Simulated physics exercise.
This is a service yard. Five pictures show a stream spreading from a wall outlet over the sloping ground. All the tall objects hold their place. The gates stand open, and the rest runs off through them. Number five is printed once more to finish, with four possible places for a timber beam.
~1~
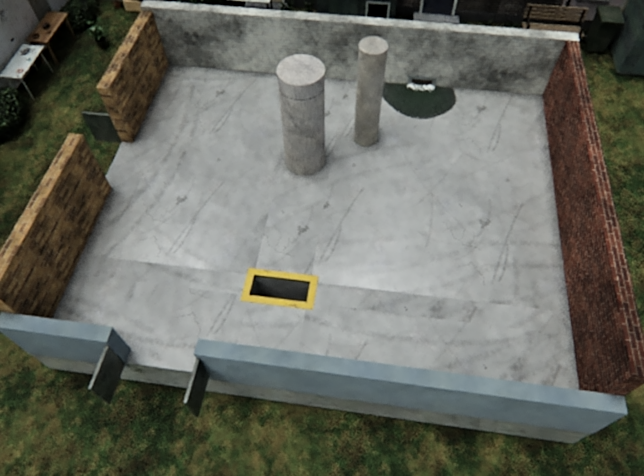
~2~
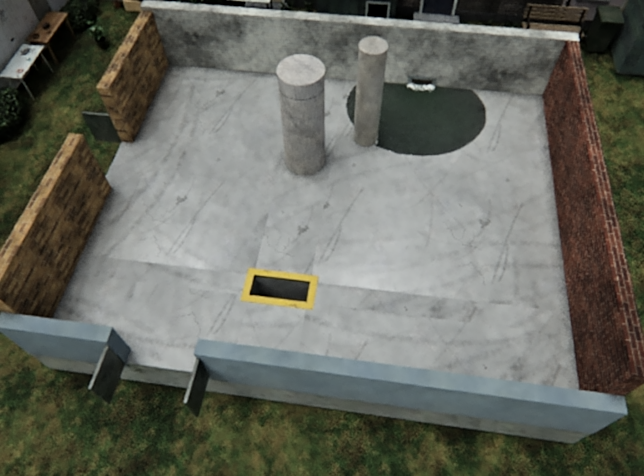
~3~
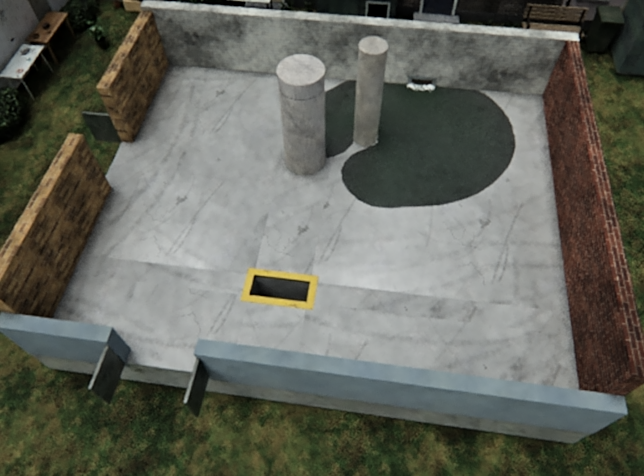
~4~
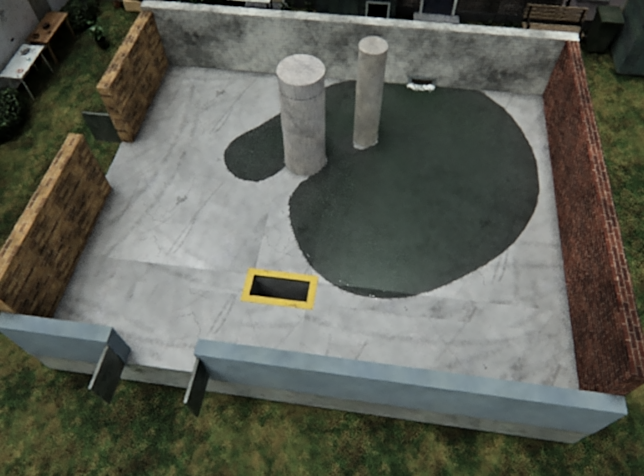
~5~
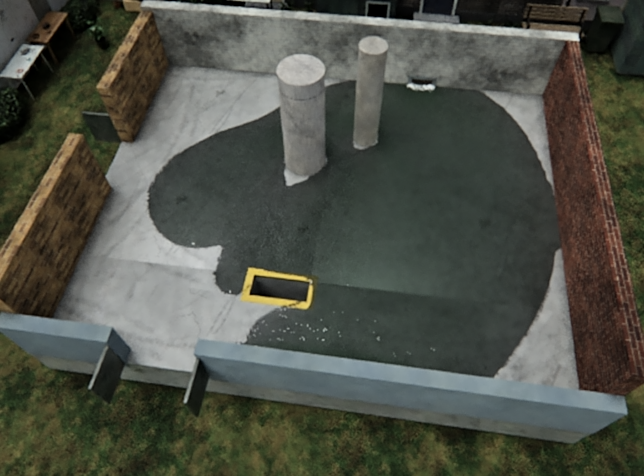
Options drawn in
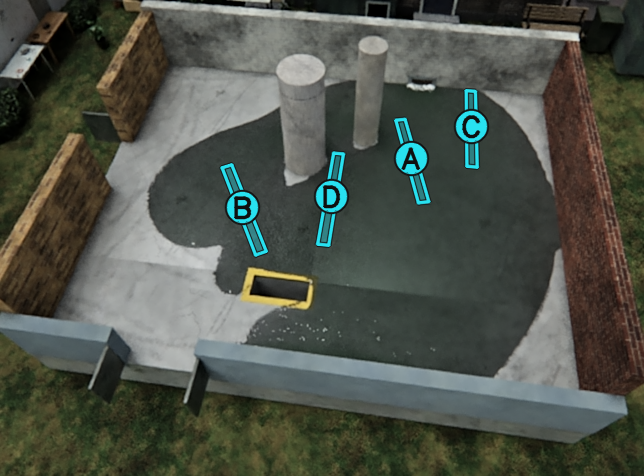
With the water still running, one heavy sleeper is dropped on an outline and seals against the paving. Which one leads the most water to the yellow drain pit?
Go for B.
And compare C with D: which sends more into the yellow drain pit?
Spot C.
In cyan, A from (400, 119) to (423, 202); B from (226, 166) to (260, 253); C from (472, 166) to (470, 90); D from (323, 244) to (338, 153).
If A is chosen, about 18 % of the stream goes into the yellow drain pit, about 81 % out by the gates.
If B is chosen, about 33 % of the stream goes into the yellow drain pit, about 65 % out by the gates.
If C is chosen, about 24 % of the stream goes into the yellow drain pit, about 74 % out by the gates.
If D is chosen, about 17 % of the stream goes into the yellow drain pit, about 81 % out by the gates.
